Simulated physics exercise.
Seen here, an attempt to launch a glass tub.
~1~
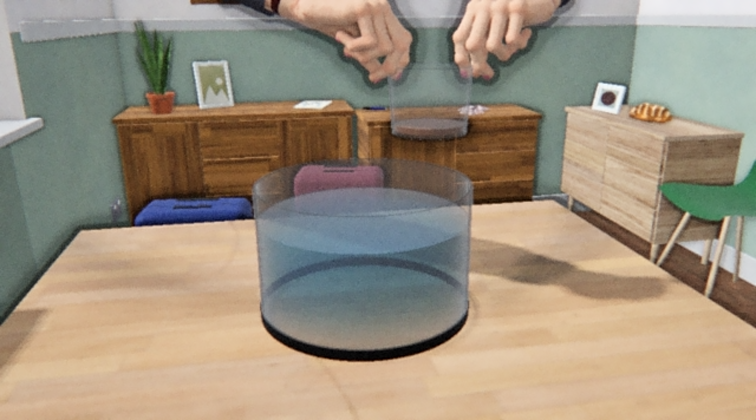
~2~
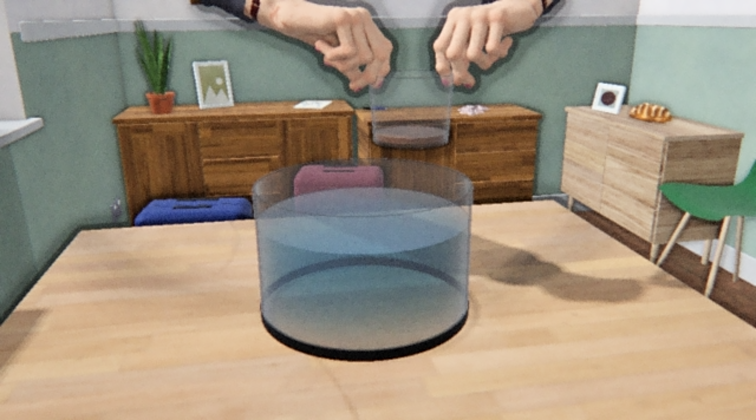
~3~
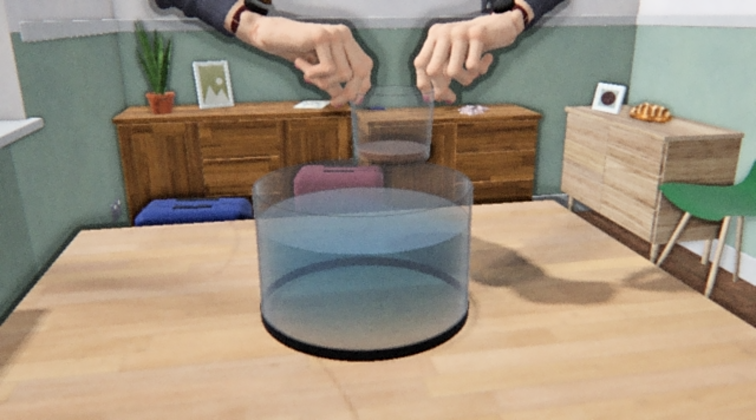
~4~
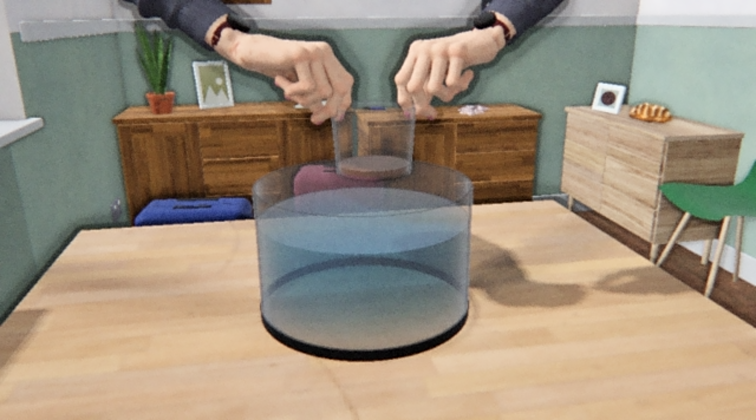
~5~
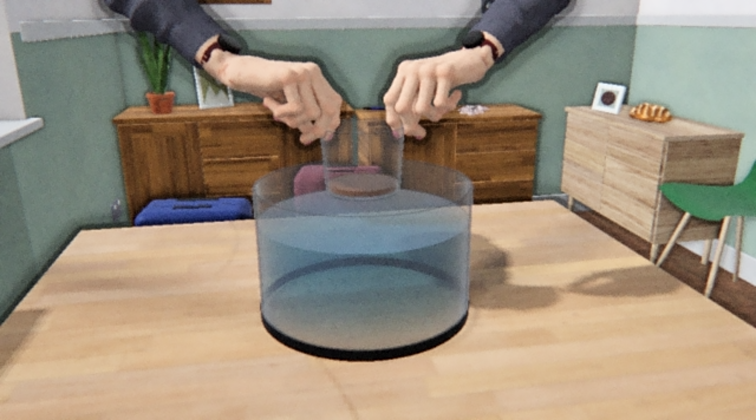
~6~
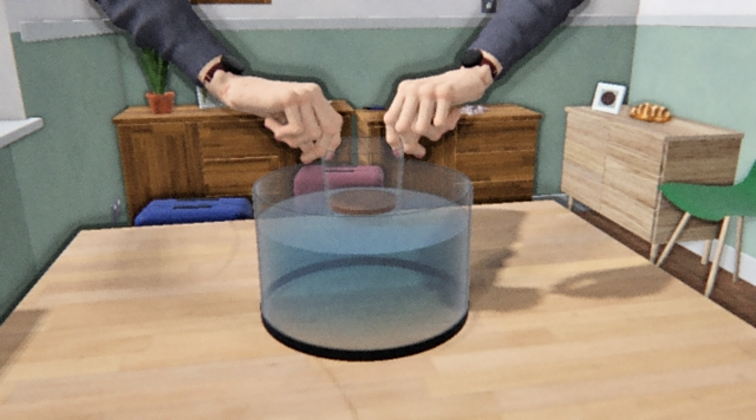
In the video, two hands hold a small clear glass tub above a large round container of bluish water on a wooden table, moving it down and to the left until it is just over the water's surface.
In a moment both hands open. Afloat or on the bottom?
Once free, it floats.
A moment on, the tub dips into the water.
Further on, it bobs and steadies.
When it is over, the tub floats with about half of its side showing.
